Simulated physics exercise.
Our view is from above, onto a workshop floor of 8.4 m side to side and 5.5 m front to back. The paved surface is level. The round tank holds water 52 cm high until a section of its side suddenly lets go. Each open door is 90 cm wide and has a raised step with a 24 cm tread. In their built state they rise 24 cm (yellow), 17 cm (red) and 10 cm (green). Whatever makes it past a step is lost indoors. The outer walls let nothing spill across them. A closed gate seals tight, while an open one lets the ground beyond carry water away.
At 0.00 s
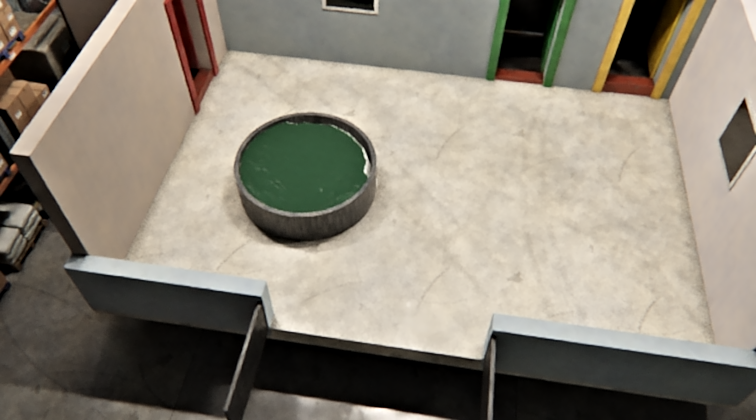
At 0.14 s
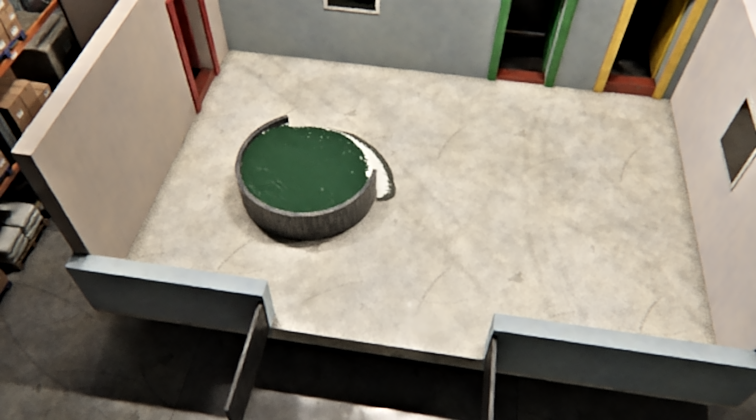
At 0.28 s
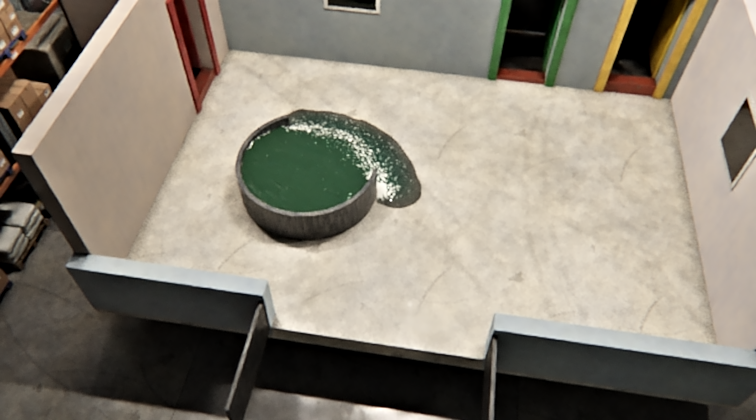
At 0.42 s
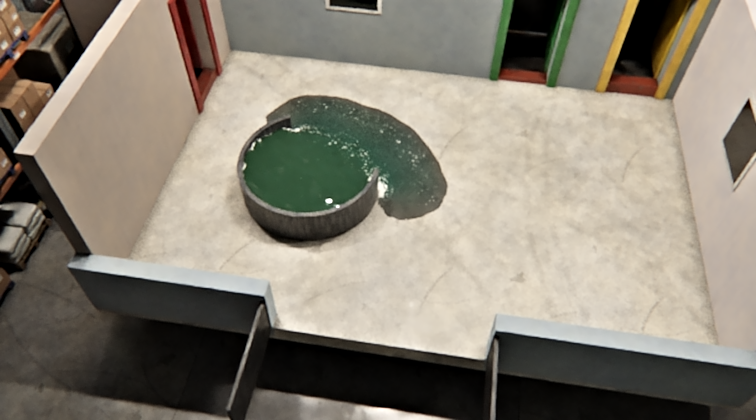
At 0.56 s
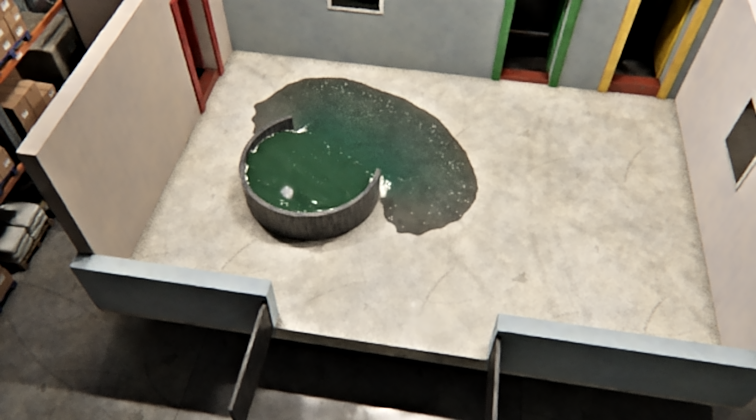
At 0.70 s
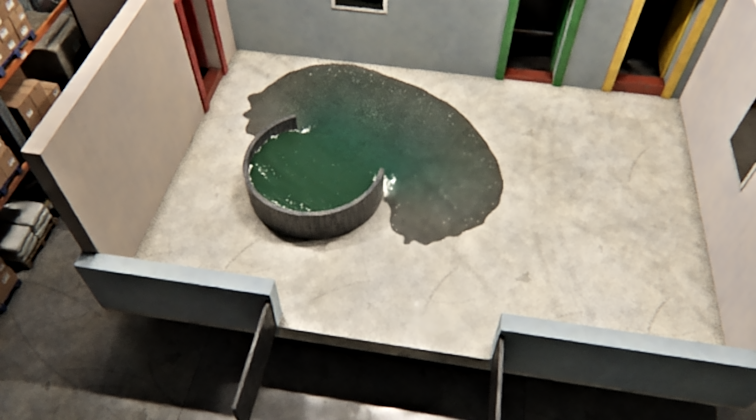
A round tank of still green water on a pale floor opened along its far side, and the water poured out, spreading in a widening dark pool behind it and to the right.
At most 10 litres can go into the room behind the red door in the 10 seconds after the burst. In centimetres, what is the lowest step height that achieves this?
6 cm.
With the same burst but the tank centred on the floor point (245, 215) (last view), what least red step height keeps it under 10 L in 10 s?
New minimum height: Approx. 6.5 cm.
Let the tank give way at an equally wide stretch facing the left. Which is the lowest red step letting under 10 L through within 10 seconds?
Close to 13.5 cm at the least.
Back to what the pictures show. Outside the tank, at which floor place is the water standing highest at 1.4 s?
(381, 68).
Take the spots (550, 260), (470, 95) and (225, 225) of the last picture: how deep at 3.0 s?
First 0, then 15, then 0 cm.
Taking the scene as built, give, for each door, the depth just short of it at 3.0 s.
Door by door in cm - yellow 9, red 7, green 12.
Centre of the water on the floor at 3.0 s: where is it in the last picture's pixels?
Centre of the water: Approx. (426, 122) px.
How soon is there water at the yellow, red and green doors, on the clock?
Times: Yellow = 2.4 s, red = 1.6 s, green = 1.4 s.
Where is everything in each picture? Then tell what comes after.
Still water, 52 cm deep, in the round tank at (306, 164); the red door at (195, 47) is dry, in the first picture.
The front is at a hidden place, 0.3 m from the gap on the far side; 0.5 m2 of floor is wet, 52 cm left at the back, in the second picture.
Water pours out on the far side and has run 0.7 m, to a hidden place; about 8 cm deep outside, 52 cm at the back, in the third picture.
The gap is on the far side, the front 1.1 m out at (311, 98); the back of the round tank holds 52 cm, in the fourth picture.
The front is at (332, 81), 1.6 m from the gap on the far side; 6.0 m2 of floor is wet, 50 cm left at the back, in the fifth picture.
The gap is on the far side, the front 2.0 m out at (328, 66); the back of the round tank holds 42 cm; 0.9 m in a straight line remain to the red door at (204, 46), in the sixth picture.
After 1.4 s water covers 35 % of the floor, deepest (24 cm) near (381, 68); it has not reached the red door.
After 3.0 s water covers 45 % of the floor, deepest (25 cm) near (674, 101); 7 cm at the red door, 0 litres in over its 17 cm step.
After 10.0 s water covers 95 % of the floor, deepest (8 cm) near (652, 368); 3 cm at the red door, 0 litres in over its 17 cm step.
At the red door as built, the water arrived by 1.7 s and peaked near 9 cm at 3.6 s.
With a step of 4.5 cm, 22 litres would have come in within the 10 s; with 7 cm, 4 litres. So under 10 litres takes about 6 cm.
